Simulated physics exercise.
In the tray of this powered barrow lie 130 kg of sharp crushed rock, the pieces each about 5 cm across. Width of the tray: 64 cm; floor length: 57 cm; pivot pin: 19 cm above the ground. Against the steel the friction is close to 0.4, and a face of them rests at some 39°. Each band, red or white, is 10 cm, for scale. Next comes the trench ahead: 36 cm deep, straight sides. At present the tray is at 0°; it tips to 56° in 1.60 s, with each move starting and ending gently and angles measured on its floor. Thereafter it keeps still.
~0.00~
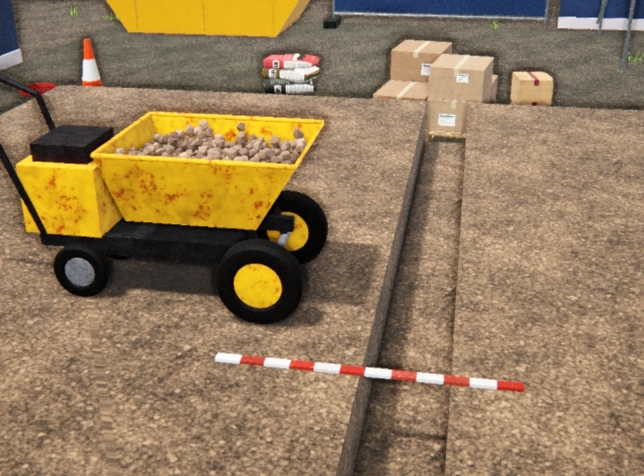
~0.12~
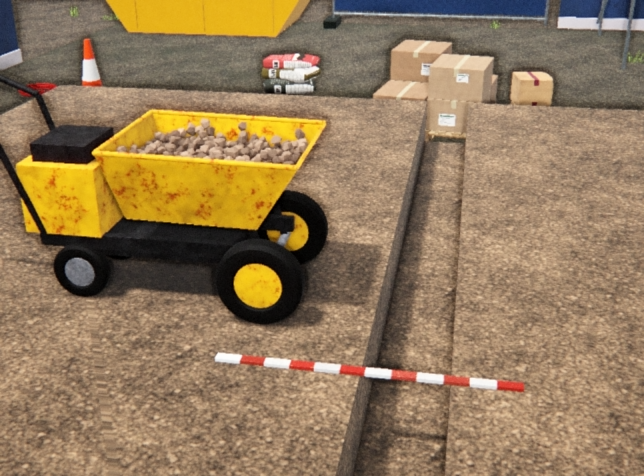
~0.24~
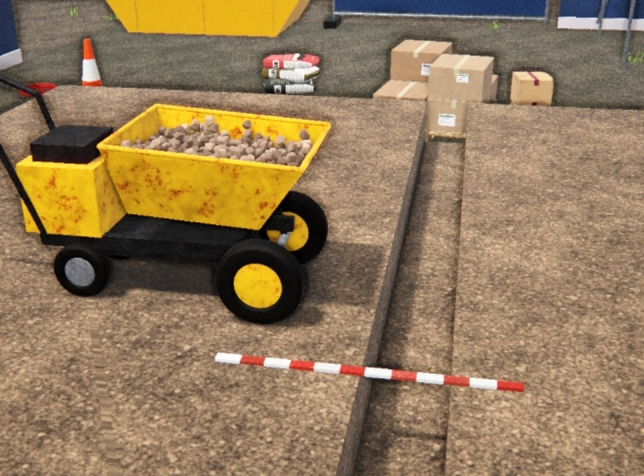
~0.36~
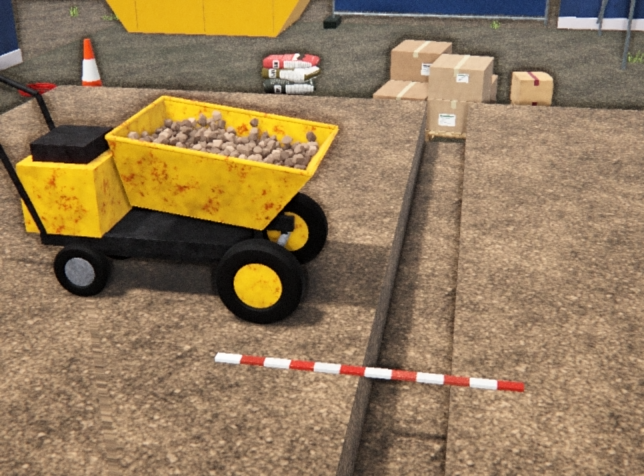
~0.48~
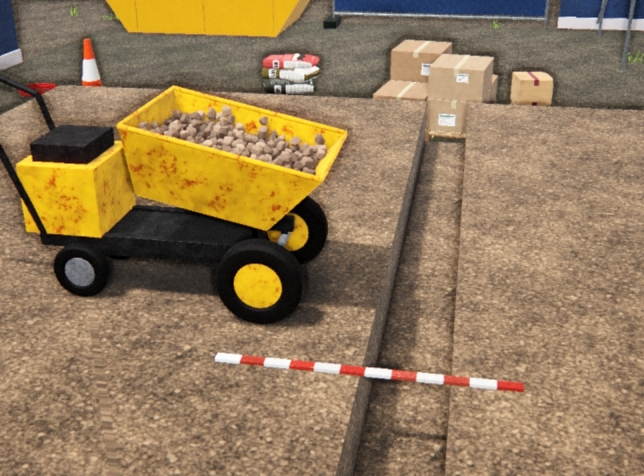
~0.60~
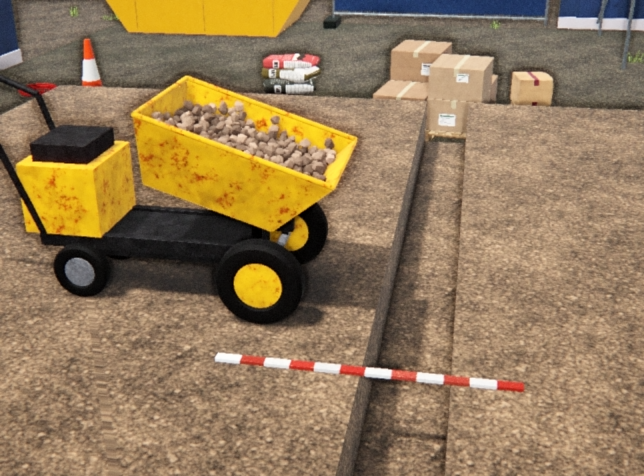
A yellow, rust-marked powered barrow loaded with grey-brown stones stands at the left of a bare dirt building site, seen from slightly above by a still camera. To its right lie a red-and-white striped pole and a long narrow channel, with cardboard boxes, stacked bags and an orange cone behind. The tray slowly tilts, its rear rising and its front lip lowering rightward, while the stones ride along inside.
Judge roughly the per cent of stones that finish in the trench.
An estimated 8 per cent finish in the trench.
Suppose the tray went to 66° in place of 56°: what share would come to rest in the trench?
About 35 per cent would end up in the trench.
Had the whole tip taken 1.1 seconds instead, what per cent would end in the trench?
Close to 10 per cent then.
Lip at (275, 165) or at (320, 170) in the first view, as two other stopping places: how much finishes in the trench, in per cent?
That gives roughly 10 per cent and roughly 5 per cent.
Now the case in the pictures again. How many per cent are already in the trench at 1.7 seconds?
At that moment: Approx. 0 %.
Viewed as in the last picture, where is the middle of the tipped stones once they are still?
Their middle ends up near (426, 378).
After 1.2 s the floor is at 47°; 100 % in the tray; the foremost stones are at (367, 206).
After 1.7 s the floor is at 56°; 100 % in the tray; the foremost stones are at (408, 259).
After 2.0 s the floor is at 56°; 97 % in the tray, 2 % in the trench; the foremost stones are at (448, 349).
After 4.0 s the floor is at 56°; 92 % in the tray, 8 % in the trench; the foremost stones are at (465, 352).
